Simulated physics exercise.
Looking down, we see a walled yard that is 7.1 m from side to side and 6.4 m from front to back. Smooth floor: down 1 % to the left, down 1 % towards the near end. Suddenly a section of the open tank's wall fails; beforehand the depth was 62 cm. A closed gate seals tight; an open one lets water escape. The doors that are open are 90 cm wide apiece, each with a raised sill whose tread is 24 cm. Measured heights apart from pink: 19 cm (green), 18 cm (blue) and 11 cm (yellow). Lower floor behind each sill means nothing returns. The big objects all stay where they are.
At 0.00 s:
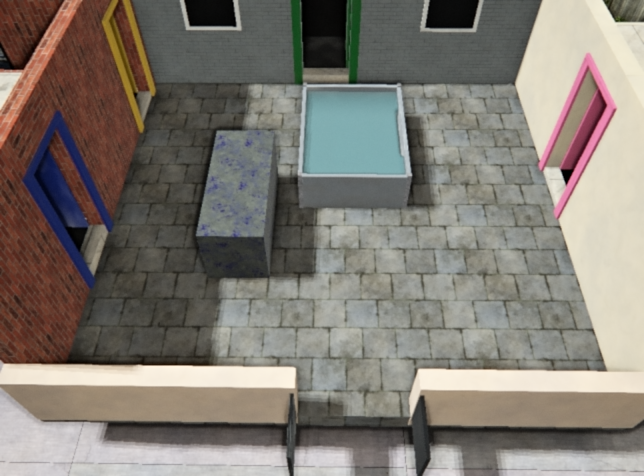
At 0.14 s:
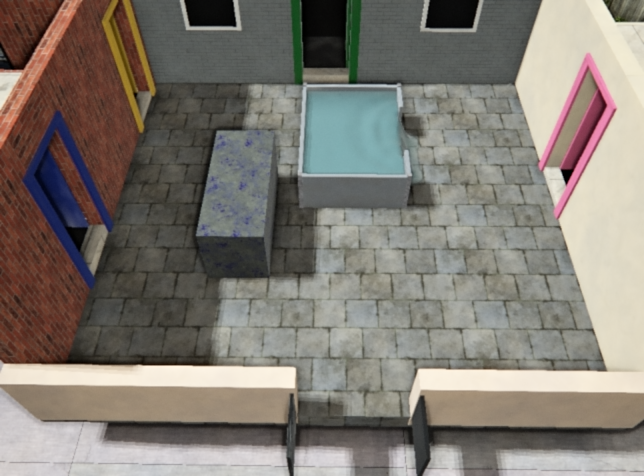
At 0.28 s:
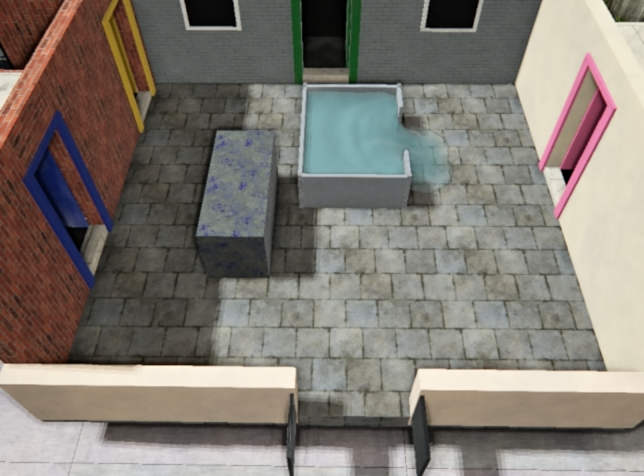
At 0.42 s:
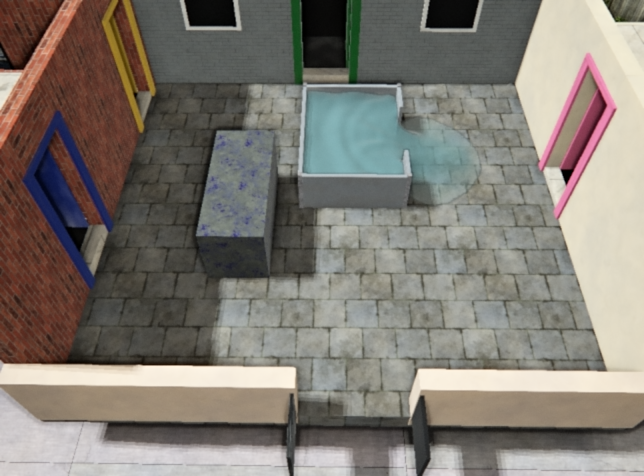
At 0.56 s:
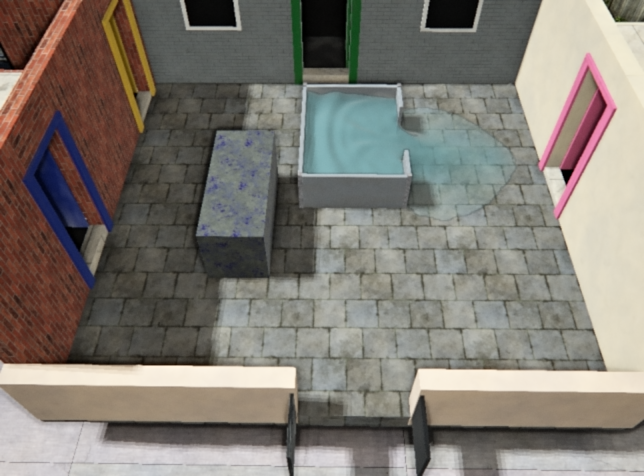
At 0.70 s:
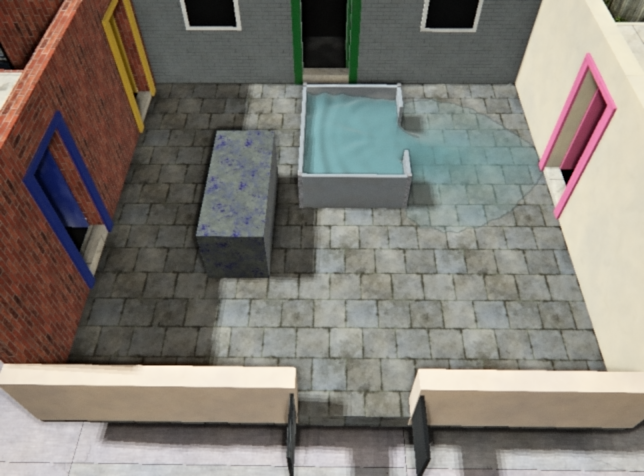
Water pours through a gap in the tank's right side and spreads across the paving.
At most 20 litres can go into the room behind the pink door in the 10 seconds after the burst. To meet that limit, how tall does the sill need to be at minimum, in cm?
At least 22 cm or so.
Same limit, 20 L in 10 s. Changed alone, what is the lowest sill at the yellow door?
For the yellow door, about 7.0 cm.
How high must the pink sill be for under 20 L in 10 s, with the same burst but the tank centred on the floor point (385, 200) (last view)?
A minimum of about 29 cm.
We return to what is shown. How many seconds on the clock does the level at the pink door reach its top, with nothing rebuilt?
That happens close to 2.0 s on the clock.
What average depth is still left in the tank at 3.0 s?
Close to 27 cm deep on average.
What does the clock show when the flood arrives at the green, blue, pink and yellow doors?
Green: 3.4 s; blue: 8.0 s; pink: 0.8 s; yellow: 5.0 s.
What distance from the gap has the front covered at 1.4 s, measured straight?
The front is some 3.0 m out.
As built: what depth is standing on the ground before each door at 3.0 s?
Depths in cm - green: 0, blue: 0, pink: 18, yellow: 0.
After 1.4 s water covers 20 % of the floor, deepest (31 cm) near (410, 157); 15 cm at the pink door, 30 litres in over its 10 cm sill.
After 3.0 s water covers 30 % of the floor, deepest (22 cm) near (522, 116); 18 cm at the pink door, 139 litres in over its 10 cm sill.
After 10.0 s water covers 90 % of the floor, deepest (12 cm) near (57, 394); 5 cm at the pink door, 181 litres in over its 10 cm sill.
At the pink door as built, the water arrived by 0.8 s and peaked near 24 cm at 2.0 s.
With a sill of 18 cm, 50 litres would have come in within the 10 s; with 24.5 cm, 9 litres. So under 20 litres takes about 22 cm.
